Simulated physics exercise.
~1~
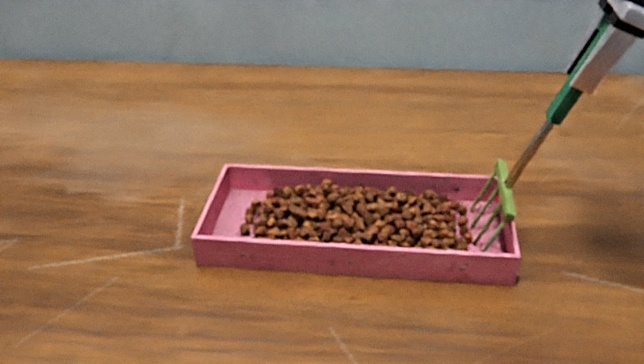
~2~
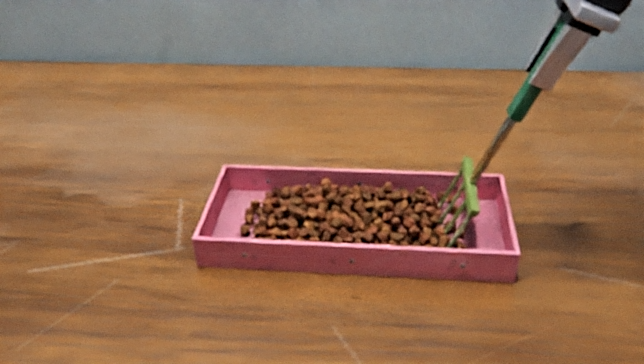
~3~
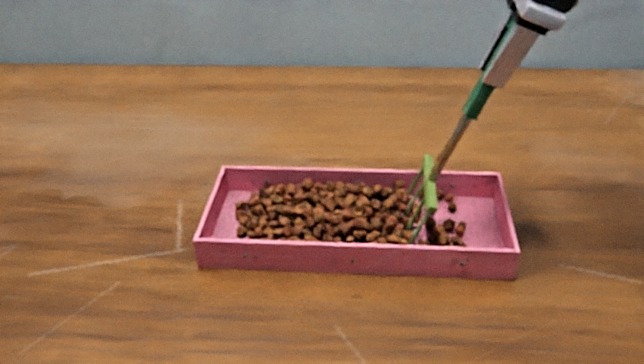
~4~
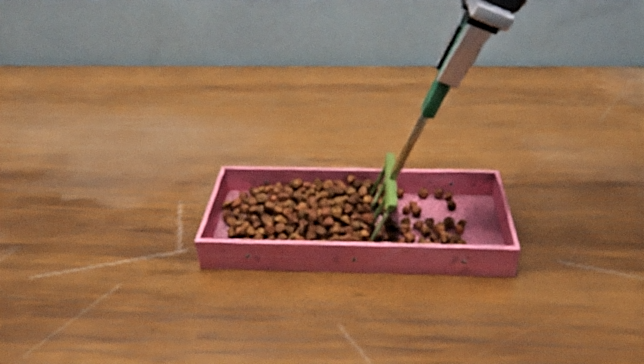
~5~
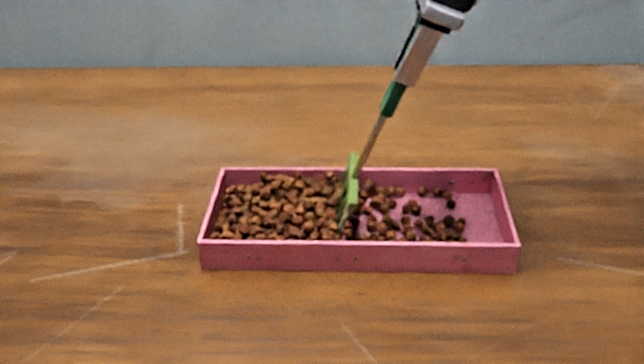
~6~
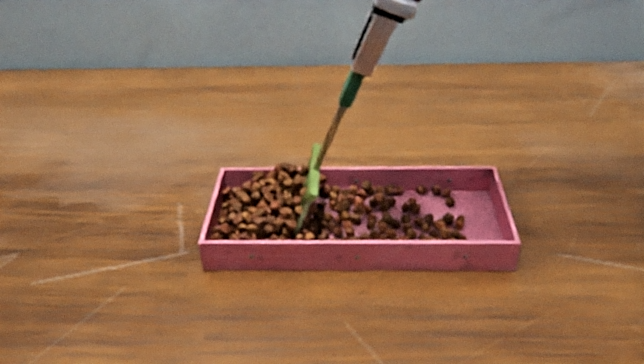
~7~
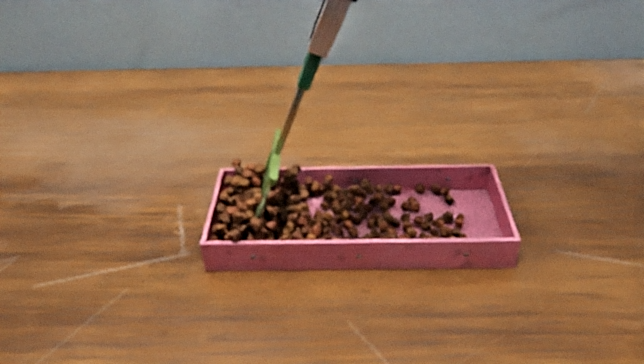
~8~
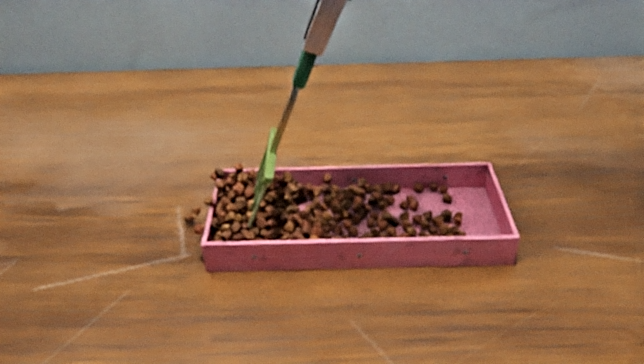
Robot arm dragging a green comb leftward through brown pellets in a pink tray, heaping them until a few spill over the end.
